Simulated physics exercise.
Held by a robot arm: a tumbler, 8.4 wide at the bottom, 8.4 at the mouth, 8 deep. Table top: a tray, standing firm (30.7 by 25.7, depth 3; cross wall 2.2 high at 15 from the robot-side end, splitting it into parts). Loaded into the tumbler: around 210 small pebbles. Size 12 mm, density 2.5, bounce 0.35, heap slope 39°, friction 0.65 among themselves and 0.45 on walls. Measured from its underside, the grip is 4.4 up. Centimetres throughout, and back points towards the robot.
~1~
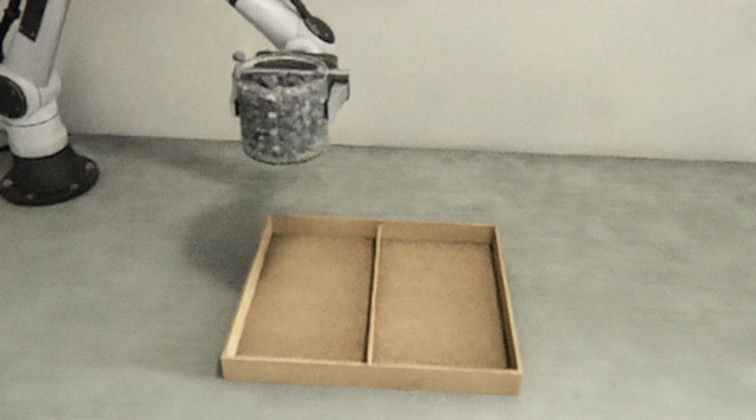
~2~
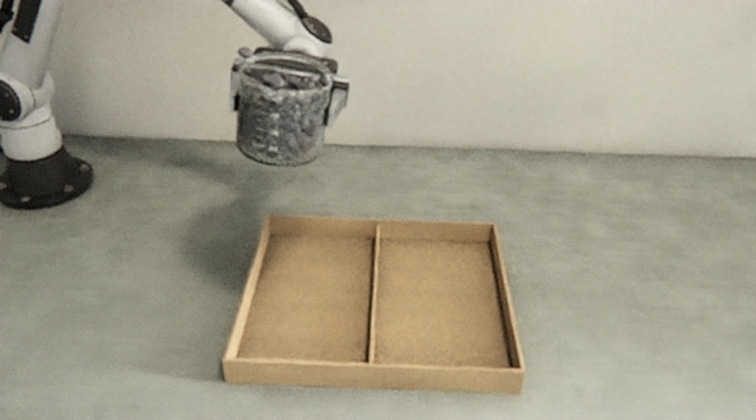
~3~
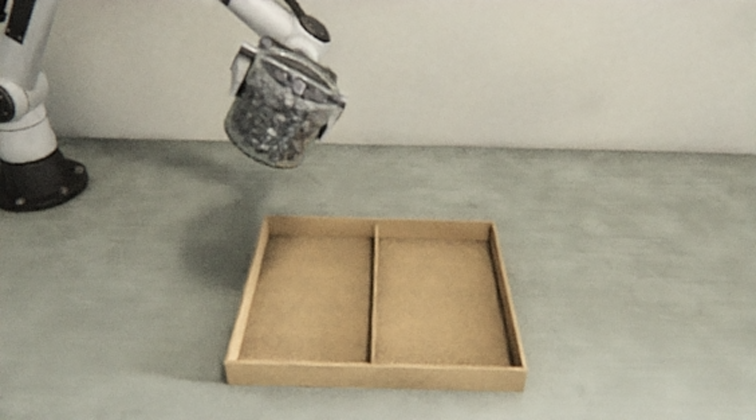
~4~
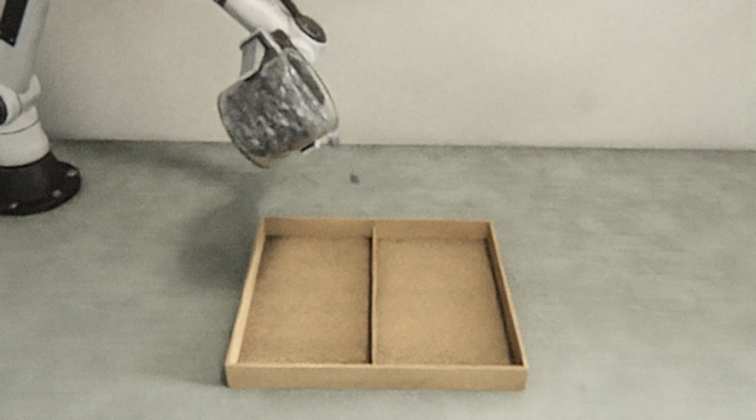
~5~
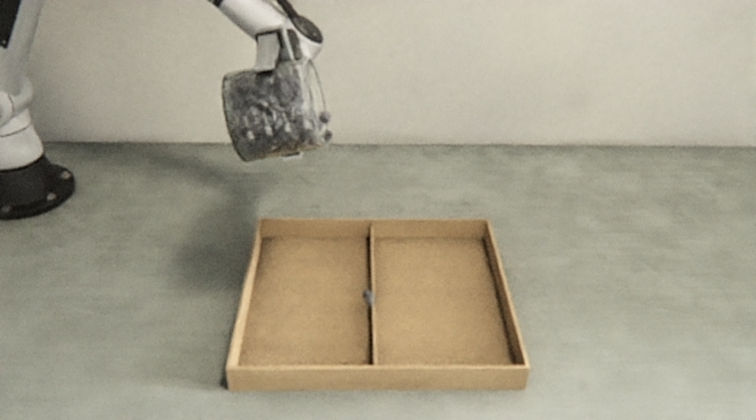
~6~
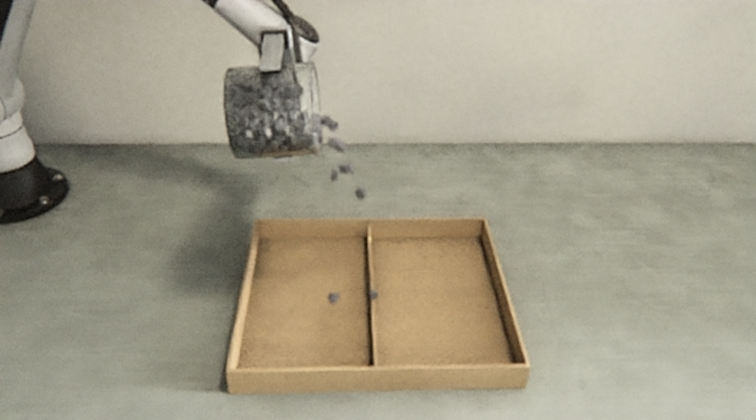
Above a divided tray, a robot arm tilts a clear tumbler rightward and a few pebbles drop.
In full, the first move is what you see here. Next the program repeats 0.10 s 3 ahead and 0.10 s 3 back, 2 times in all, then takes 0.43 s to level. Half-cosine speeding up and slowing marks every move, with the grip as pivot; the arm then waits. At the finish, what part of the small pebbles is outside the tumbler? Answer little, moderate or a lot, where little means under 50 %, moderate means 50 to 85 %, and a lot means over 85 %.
Moderate.
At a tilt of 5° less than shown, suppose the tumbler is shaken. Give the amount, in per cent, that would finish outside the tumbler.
Then something close to 55 in a hundred.
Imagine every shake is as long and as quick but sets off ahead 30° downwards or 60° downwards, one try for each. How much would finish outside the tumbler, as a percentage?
Roughly 45 per cent, then 30 per cent.
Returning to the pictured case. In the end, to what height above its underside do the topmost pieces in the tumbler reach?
5.0 cm.
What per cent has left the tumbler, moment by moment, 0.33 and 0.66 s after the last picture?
45, then 65.
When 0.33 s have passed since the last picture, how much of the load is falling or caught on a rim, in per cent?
Around 12 per cent of the load.
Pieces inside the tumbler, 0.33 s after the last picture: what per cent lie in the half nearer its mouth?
Mouth half: Close to 65 per cent.
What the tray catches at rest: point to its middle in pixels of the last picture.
Roughly at pixel (398, 298).
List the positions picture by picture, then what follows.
In the first picture, tumbler middle at (284, 110), level; upper third of the load around (283, 94), from x 240 to 320, top at y 55; 209 in the tumbler.
In the second picture, tumbler middle at (283, 111), tilted 8° forward; upper third of the load around (280, 94), from x 245 to 325, top at y 55.
In the third picture, tumbler middle at (281, 111), tilted 30° forward; upper third of the load around (276, 94), from x 235 to 340, top at y 45.
In the fourth picture, tumbler middle at (278, 111), tilted 56° forward; upper third of the load around (271, 92), from x 230 to 355, top at y 65; 207 in the tumbler, 2 in flight or on a rim.
In the fifth picture, tumbler middle at (276, 111), tilted 78° forward; upper third of the load around (267, 92), from x 235 to 370, top at y 75; 207 in the tumbler, 2 in the robot-side part.
In the sixth picture, tumbler middle at (274, 111), tilted 86° forward; upper third of the load around (264, 93), from x 235 to 375, top at y 75; 203 in the tumbler, 1 in the robot-side part, 1 in the far-side part, 4 in flight or on a rim.
Then, 0.33 s after the last picture, tilted 86° forward, highest piece 26 above the table; 111 in the tumbler, 53 in the far-side part, 19 in the robot-side part, 26 in flight or on a rim.
Then, 0.66 s after the last picture, tilted 28° forward, highest piece 28 above the table; 100 in the far-side part, 69 in the tumbler, 39 in the robot-side part, 1 in flight or on a rim.
Then, 1.03 s after the last picture, level, highest piece 27 above the table; 100 in the far-side part, 69 in the tumbler, 40 in the robot-side part.
Then, 2.08 s after the last picture, level, highest piece 27 above the table; 100 in the far-side part, 69 in the tumbler, 40 in the robot-side part.
Final count, 100 in the far-side part, 69 in the tumbler, 40 in the robot-side part. That is 67 % outside the tumbler.
